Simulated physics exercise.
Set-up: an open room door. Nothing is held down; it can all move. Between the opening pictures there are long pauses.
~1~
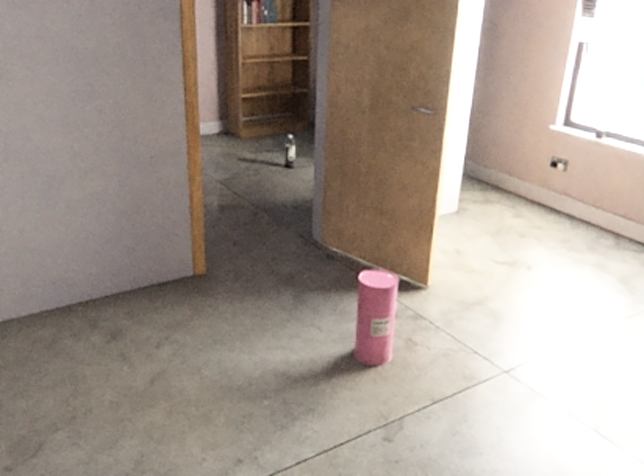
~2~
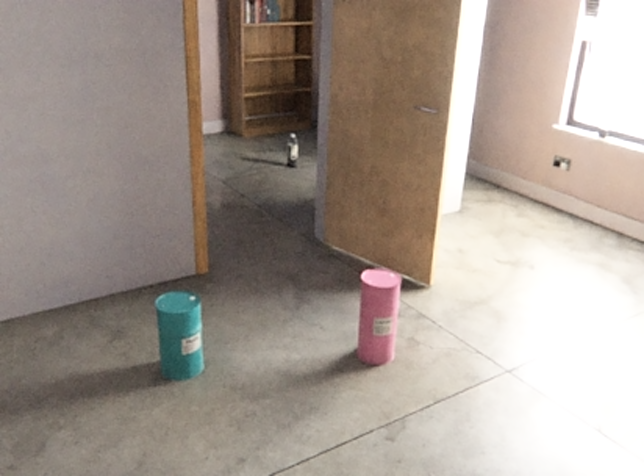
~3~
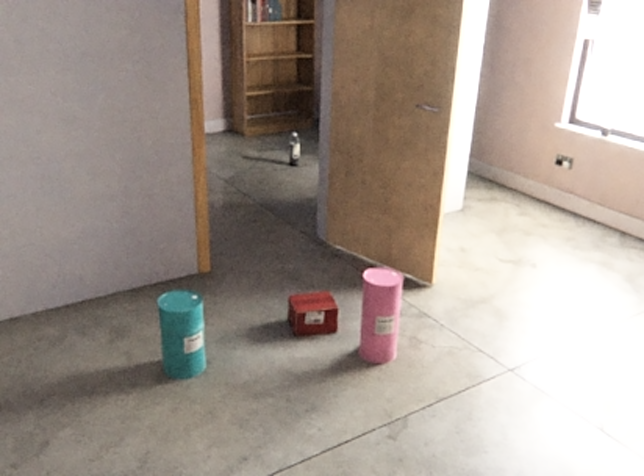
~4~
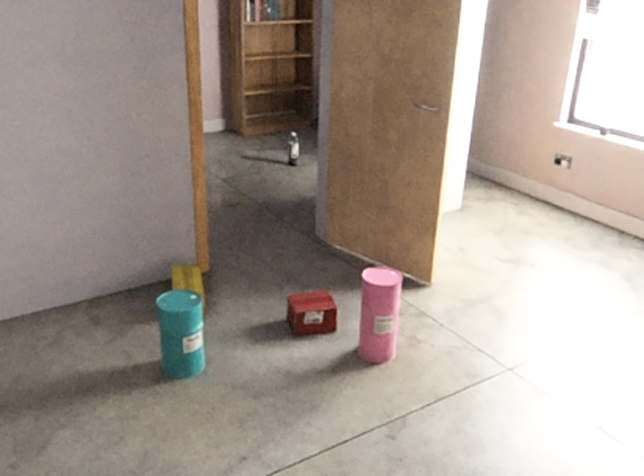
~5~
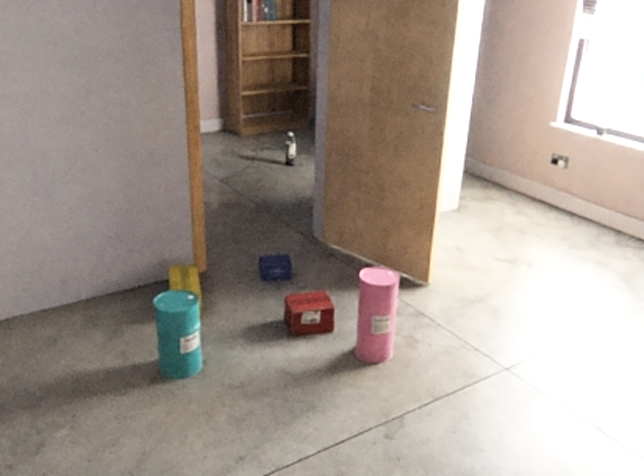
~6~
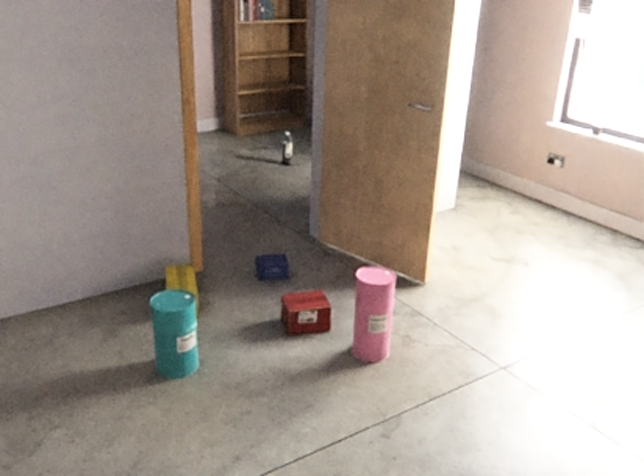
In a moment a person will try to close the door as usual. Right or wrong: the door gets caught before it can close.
Wrong.
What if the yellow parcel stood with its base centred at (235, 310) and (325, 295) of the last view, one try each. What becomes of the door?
The door meets the jamb the first time and is obstructed the second time.
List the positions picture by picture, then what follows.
Door wide open and still; pink canister (376, 318), in the first frame.
Door wide open and still; turquoise canister (180, 336), in the second frame.
Door wide open and still; pink canister (380, 316), in the third frame.
Door wide open and still; red parcel (312, 313); turquoise canister (181, 334), in the fourth frame.
Door wide open and still; pink canister (376, 315); yellow parcel (185, 291), in the fifth frame.
Door wide open and still; blue box (272, 267); red parcel (306, 313), in the sixth frame.
Then, 0.80 s later than the last frame, door at 75°.
Then, 1.40 s later than the last frame, door at 31°; blue box moved a little near (261, 265).
Then, 1.60 s later than the last frame, door at 16°; blue box moved about its own width near (240, 258).
Then, 1.80 s later than the last frame, door at 1°; blue box moved well along near (223, 252).
When it is over, door at 0°; moved from the start, blue box; the other 4 as before. End places, in pixels of the last picture, blue box near (215, 246).
